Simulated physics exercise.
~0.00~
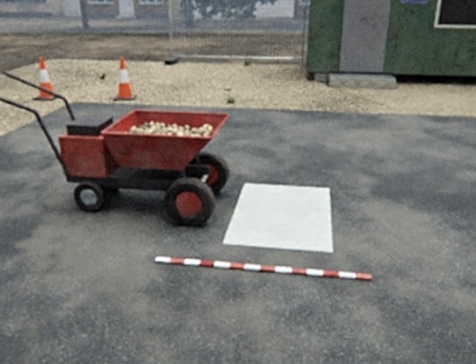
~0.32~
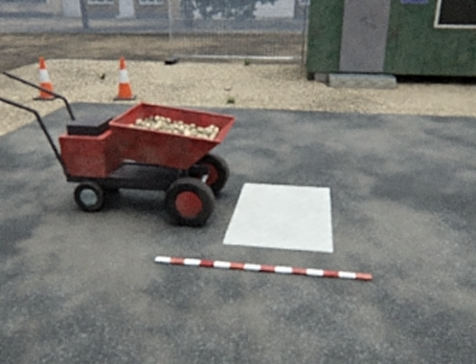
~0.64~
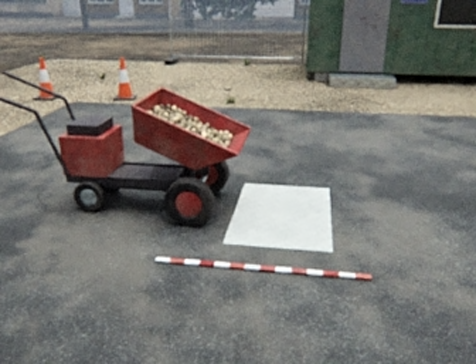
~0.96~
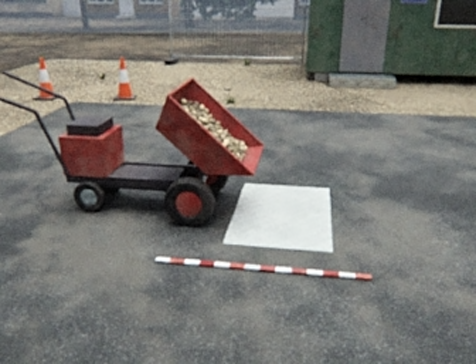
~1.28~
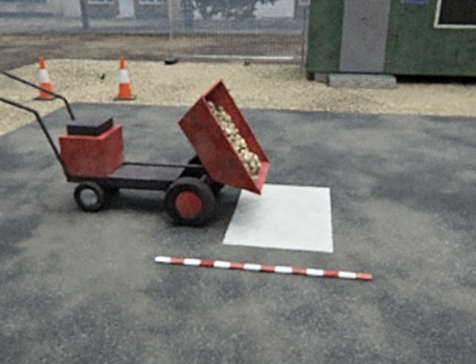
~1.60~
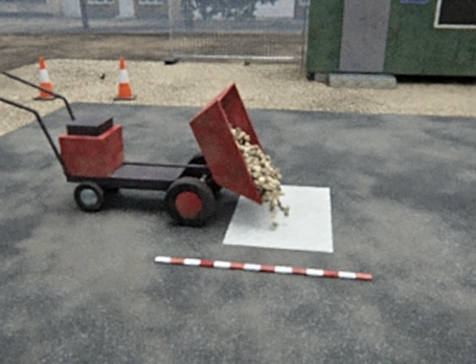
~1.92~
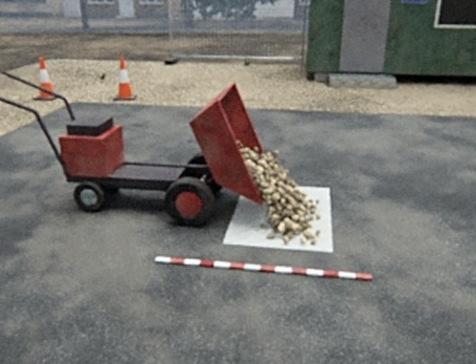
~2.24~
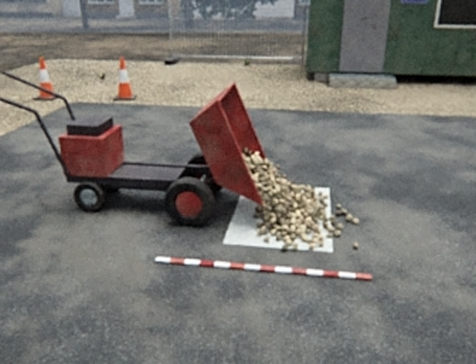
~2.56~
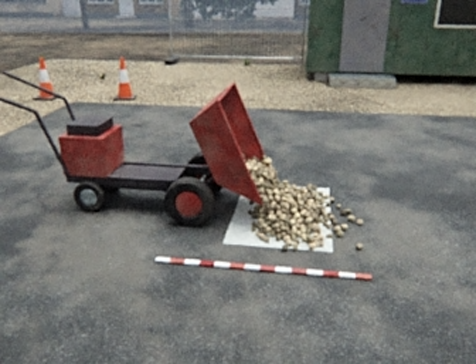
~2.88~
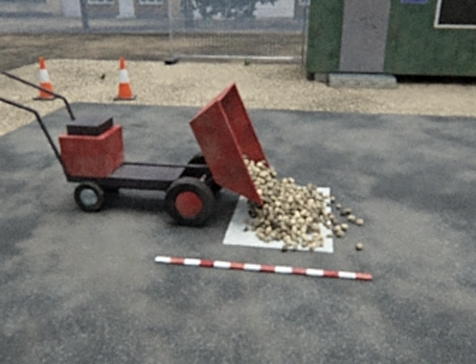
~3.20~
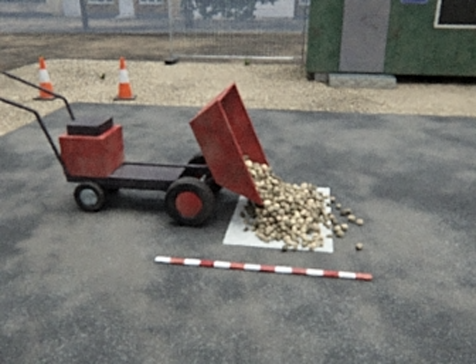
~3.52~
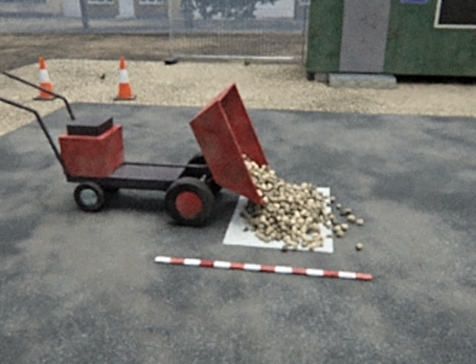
A red powered barrow with black wheels and a tray of pale, mixed stones stands at the left of a grey tarmac yard, seen from slightly above and to the side. A white sheet lies to its right, with a red and white banded pole in front, and two orange cones and a green cabin behind. The tray tips steadily forward to the right until it is steep. The stones slide out over its lip, spreading across the sheet. The tray stays raised, some stones still against it, above a heap covering much of the sheet, with a few strays beyond.
